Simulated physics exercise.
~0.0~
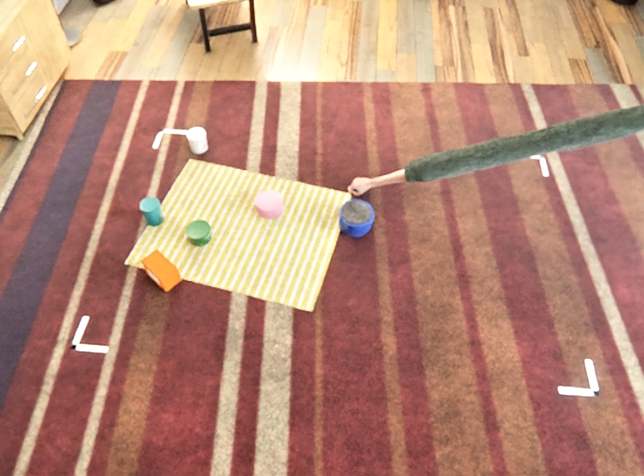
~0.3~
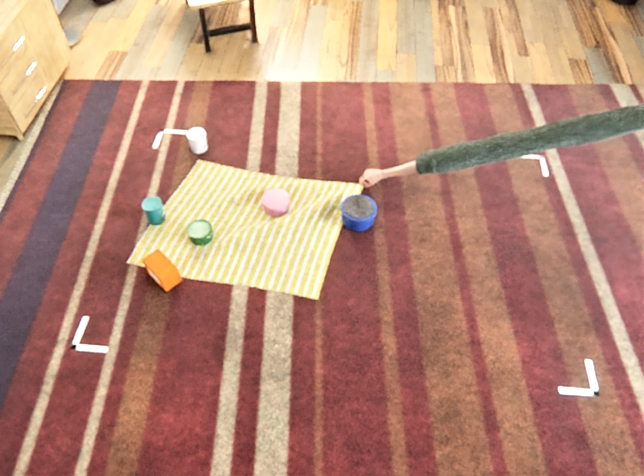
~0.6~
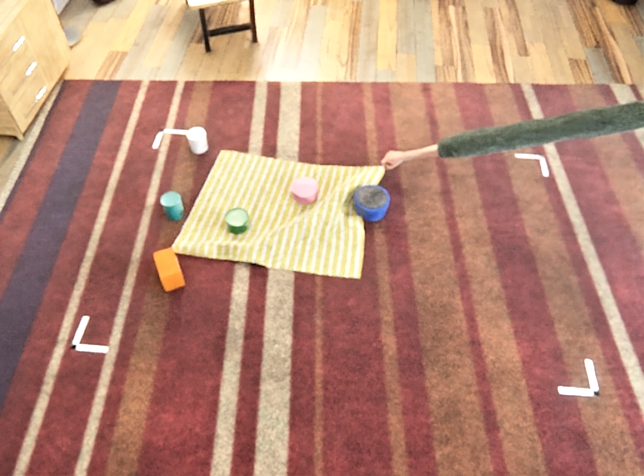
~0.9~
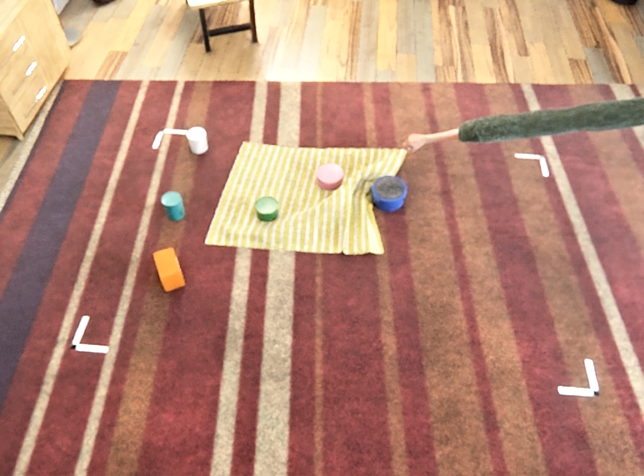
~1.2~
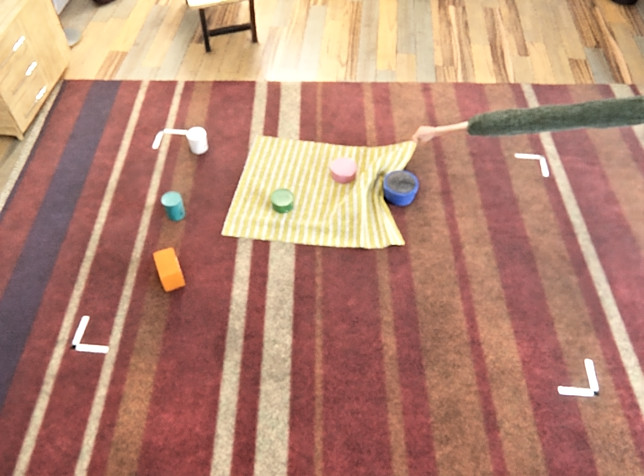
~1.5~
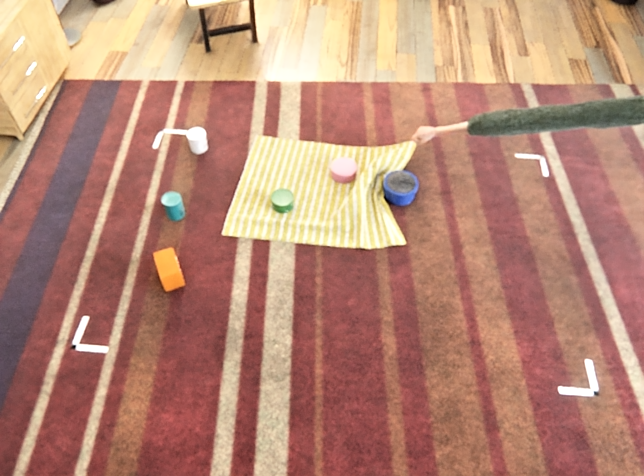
A hand drags a striped yellow cloth rightward, leaving the orange carton and teal bucket behind.
